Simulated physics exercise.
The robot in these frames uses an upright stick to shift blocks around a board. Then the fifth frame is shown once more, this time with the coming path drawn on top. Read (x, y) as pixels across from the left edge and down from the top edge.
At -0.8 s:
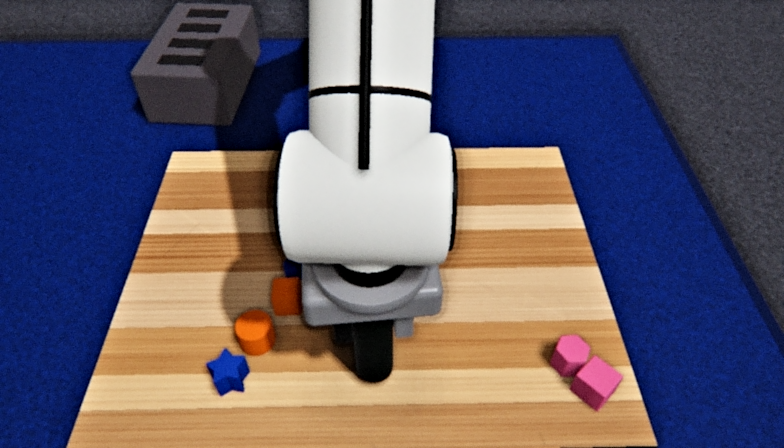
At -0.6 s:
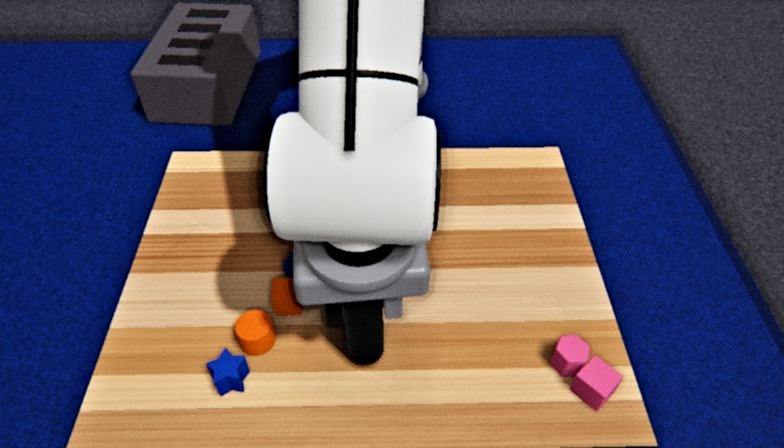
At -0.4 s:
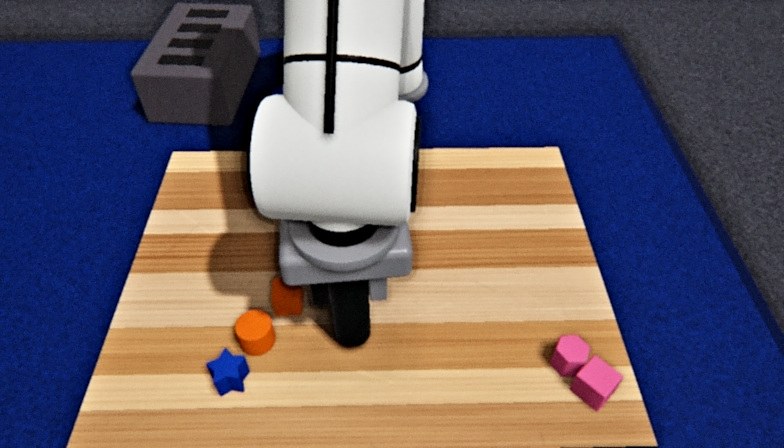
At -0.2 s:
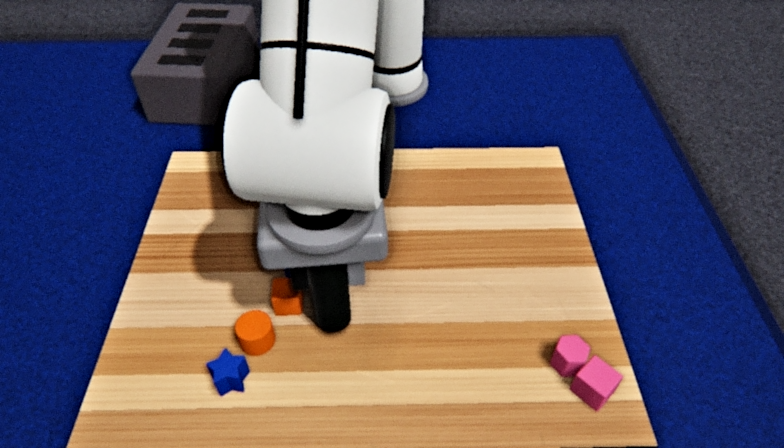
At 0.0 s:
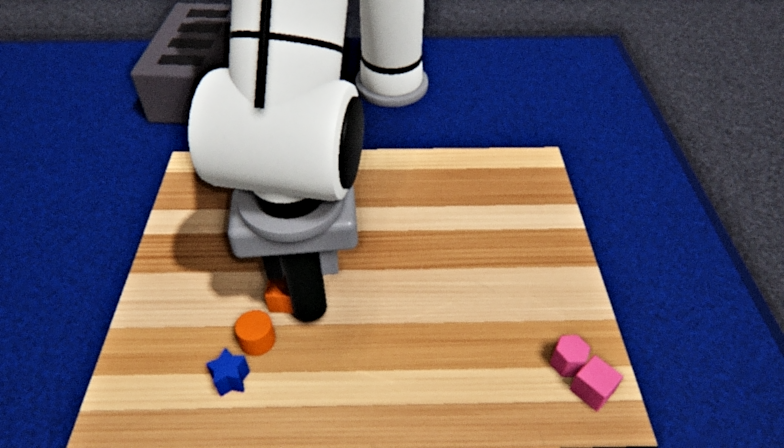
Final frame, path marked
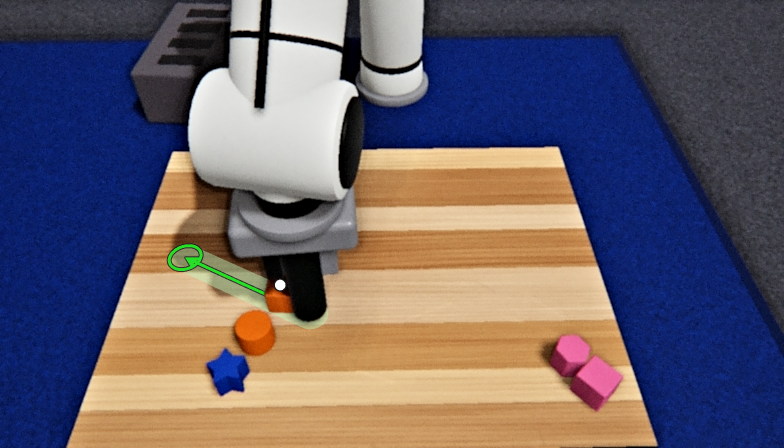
A white robot arm moved its black stick left and up across a striped wooden board, nudging the orange square piece slightly, while the orange circle, blue star and two pink blocks stayed put.
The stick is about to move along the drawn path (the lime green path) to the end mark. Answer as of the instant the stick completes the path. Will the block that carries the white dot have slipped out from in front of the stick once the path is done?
No, that is not what happens.
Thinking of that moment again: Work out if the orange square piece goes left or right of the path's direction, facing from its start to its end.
Rightward.
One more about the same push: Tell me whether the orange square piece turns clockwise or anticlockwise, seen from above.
It turns clockwise.
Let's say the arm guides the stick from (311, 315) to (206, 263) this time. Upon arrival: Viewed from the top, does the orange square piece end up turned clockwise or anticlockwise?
Verdict: Clockwise.
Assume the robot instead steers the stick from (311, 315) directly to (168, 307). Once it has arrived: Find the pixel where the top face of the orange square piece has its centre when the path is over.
Its top face will be centred at roughly (249, 270).
Path on the board, from (311, 315) directly to (185, 257); the dot is on the orange square piece.
On the path given first. One third of the way, stick at (265, 287); orange square piece at (241, 264), turned 35° clockwise.
Two thirds of the way, stick at (222, 268); orange square piece at (201, 243), turned 50° clockwise.
At the end, stick at (182, 250); orange square piece at (165, 224), turned 60° clockwise; blue triangular piece in place.
